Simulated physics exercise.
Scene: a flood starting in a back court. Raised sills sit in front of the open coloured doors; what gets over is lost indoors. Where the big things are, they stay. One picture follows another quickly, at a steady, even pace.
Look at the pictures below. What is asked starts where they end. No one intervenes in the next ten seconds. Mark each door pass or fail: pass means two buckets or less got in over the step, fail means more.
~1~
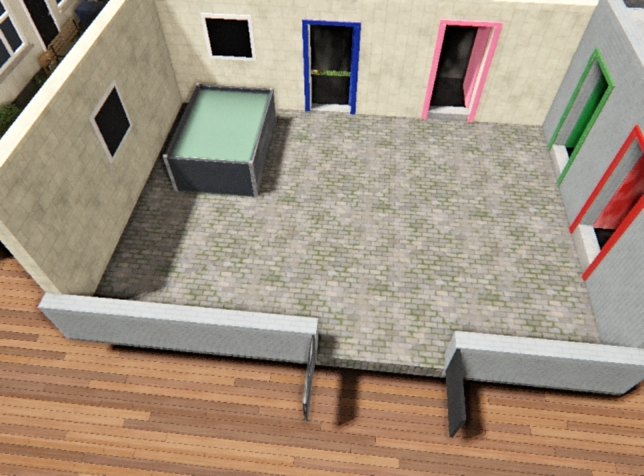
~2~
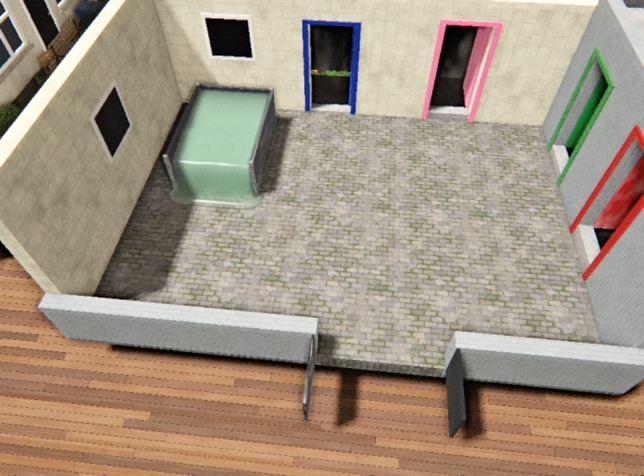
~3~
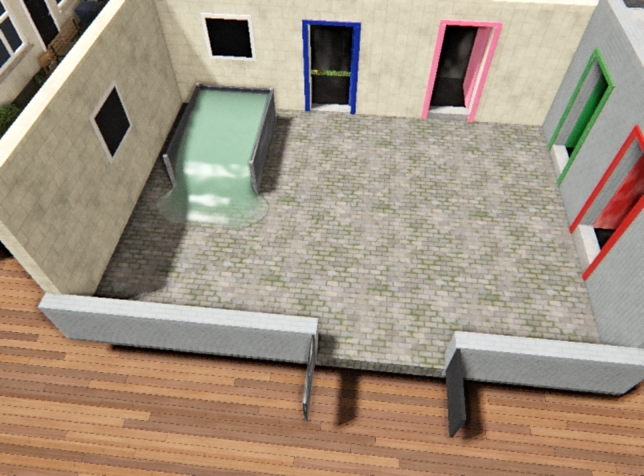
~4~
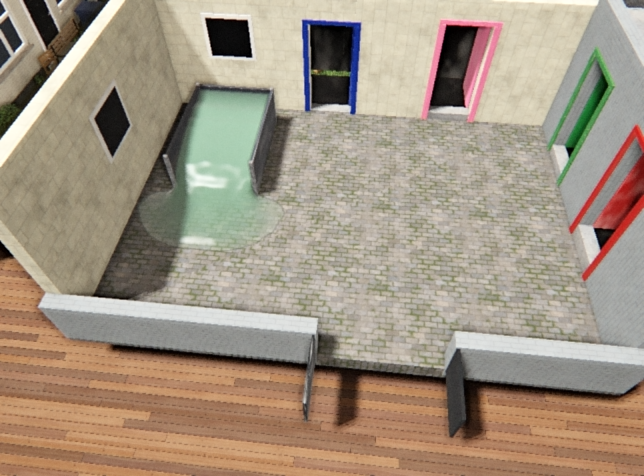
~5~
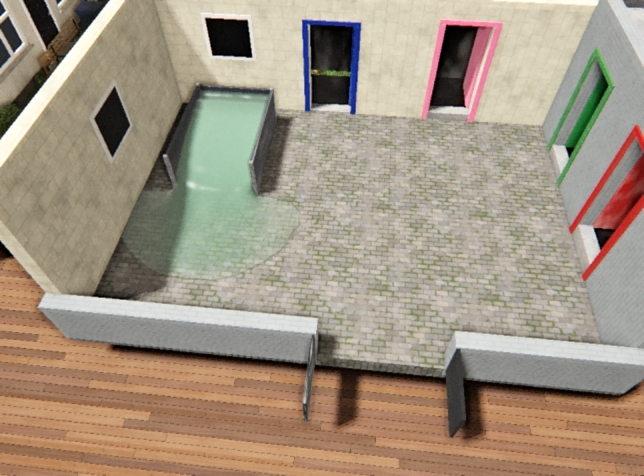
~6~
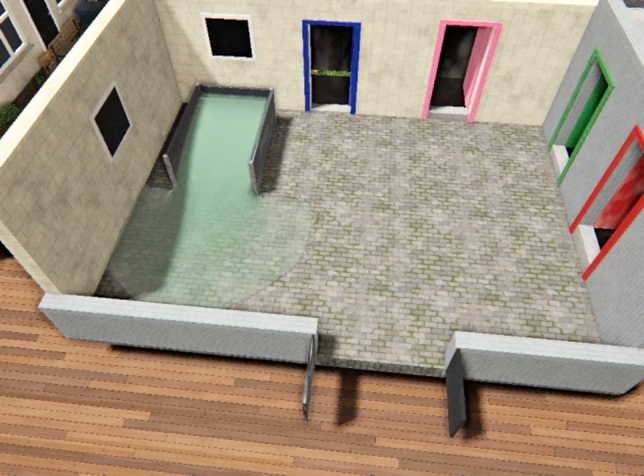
Blue door - pass, red door - pass, green door - pass, pink door - pass.
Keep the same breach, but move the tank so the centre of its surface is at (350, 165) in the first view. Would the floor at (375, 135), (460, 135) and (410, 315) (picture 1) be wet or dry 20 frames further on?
Spared, spared, hit.
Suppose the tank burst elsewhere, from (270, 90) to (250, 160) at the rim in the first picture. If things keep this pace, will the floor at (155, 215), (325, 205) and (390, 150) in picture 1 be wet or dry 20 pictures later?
Unwetted, submerged, submerged.
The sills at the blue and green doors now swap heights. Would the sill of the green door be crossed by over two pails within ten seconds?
My reading: Green goes over.
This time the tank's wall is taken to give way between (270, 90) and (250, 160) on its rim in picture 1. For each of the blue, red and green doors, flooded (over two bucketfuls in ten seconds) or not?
As I see it, the blue door overshoots, the red door stays within limits and the green door overshoots.
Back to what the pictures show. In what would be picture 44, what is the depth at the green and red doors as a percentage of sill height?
Roughly 40 % and 50 %, respectively.
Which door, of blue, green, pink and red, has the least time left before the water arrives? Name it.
Answer: The red door.
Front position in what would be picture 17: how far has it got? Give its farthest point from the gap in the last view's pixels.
Somewhere close to (428, 352).
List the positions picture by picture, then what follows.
In the first frame, still water in the tank at (223, 124).
In the second frame, water pours out at (214, 183) and has run to (259, 198).
In the third frame, the front is at (261, 216), out from the gap at (215, 184).
In the fourth frame, the front is at (267, 231), out from the gap at (215, 185).
In the fifth frame, water pours out at (215, 185) and has run to (218, 275).
In the sixth frame, the front is at a hidden place, out from the gap at (215, 185).
A moment on, water covers 25 % of the floor; the blue door not reached, the red door not reached, the green door not reached, the pink door not reached.
Next, water covers 30 % of the floor; the blue door not reached, the red door not reached, the green door not reached, the pink door not reached.
Then, water covers 40 % of the floor; the blue door not reached, the red door not reached, the green door not reached, the pink door not reached.
Later, water covers 80 % of the floor; the blue door not reached, the red door wet at the sill, nothing in, the green door wet at the sill, nothing in, the pink door not reached.
In the end, water covers 95 % of the floor; the blue door wet at the sill, nothing in, the red door wet at the sill, nothing in, the green door wet at the sill, nothing in, the pink door wet at the sill, nothing in.
